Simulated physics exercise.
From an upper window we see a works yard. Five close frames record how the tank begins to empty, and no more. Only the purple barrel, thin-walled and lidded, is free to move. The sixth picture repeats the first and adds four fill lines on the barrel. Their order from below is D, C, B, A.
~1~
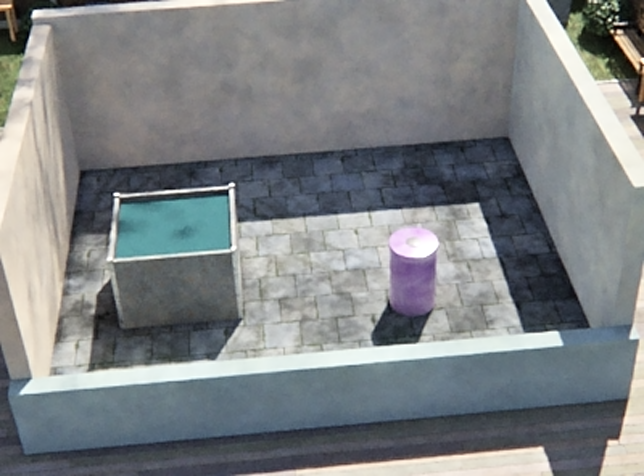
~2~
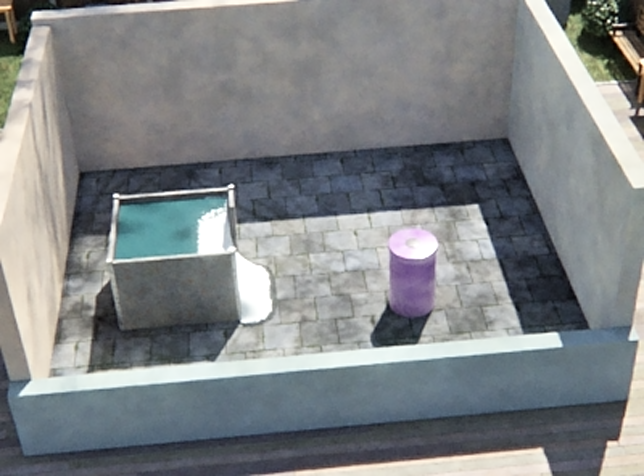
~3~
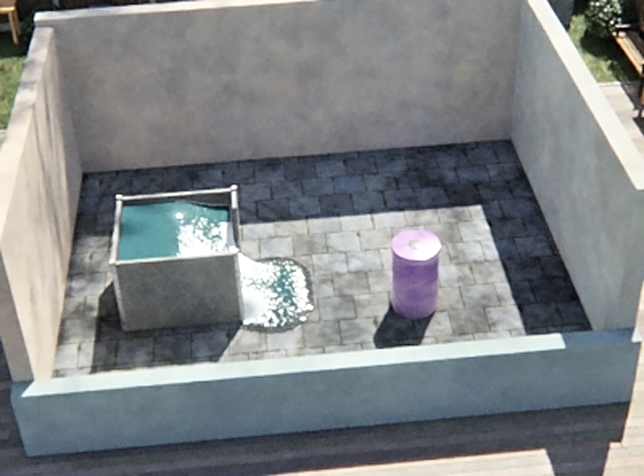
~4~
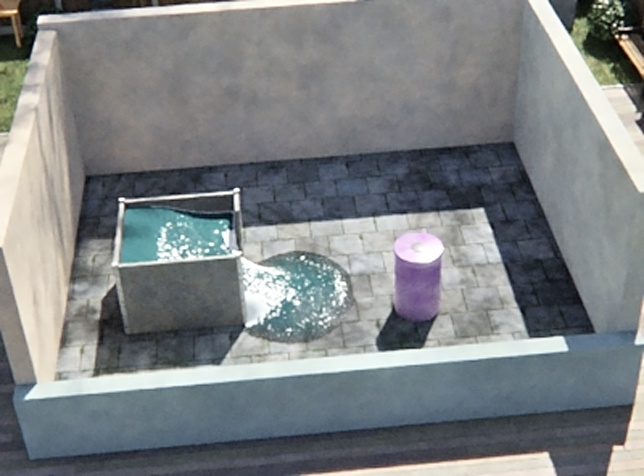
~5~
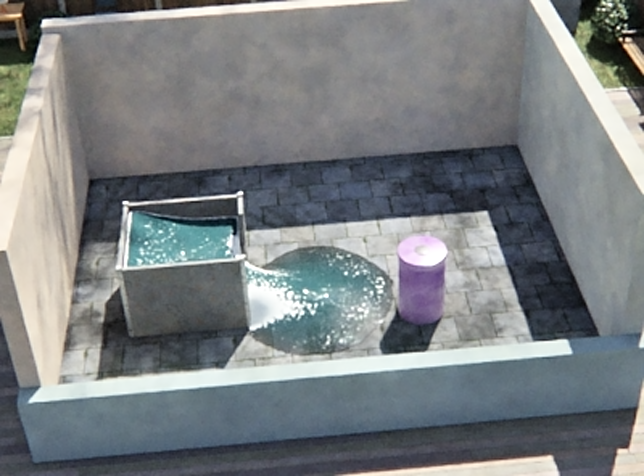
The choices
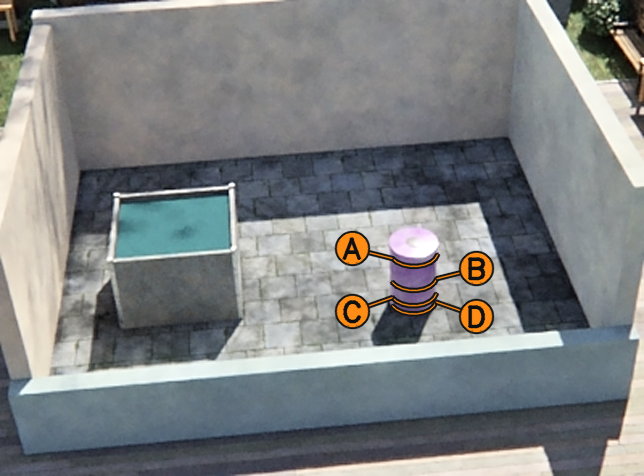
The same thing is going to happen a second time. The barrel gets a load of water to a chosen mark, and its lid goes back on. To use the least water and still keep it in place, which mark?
Line A.
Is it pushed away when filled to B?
Yes, it does.
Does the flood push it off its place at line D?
Yes, it does.
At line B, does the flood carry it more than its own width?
No, less.
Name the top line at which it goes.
The answer is B.
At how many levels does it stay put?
One of them.
In orange, A at (417, 266); B at (417, 290); C at (416, 305); D at (416, 313); from the bottom up D, C, B, A.
If A is chosen, it does not move.
If B is chosen, it is pushed about half its own width away.
If C is chosen, it is pushed about 3 times its own width away.
If D is chosen, it is pushed about 3 times its own width away.
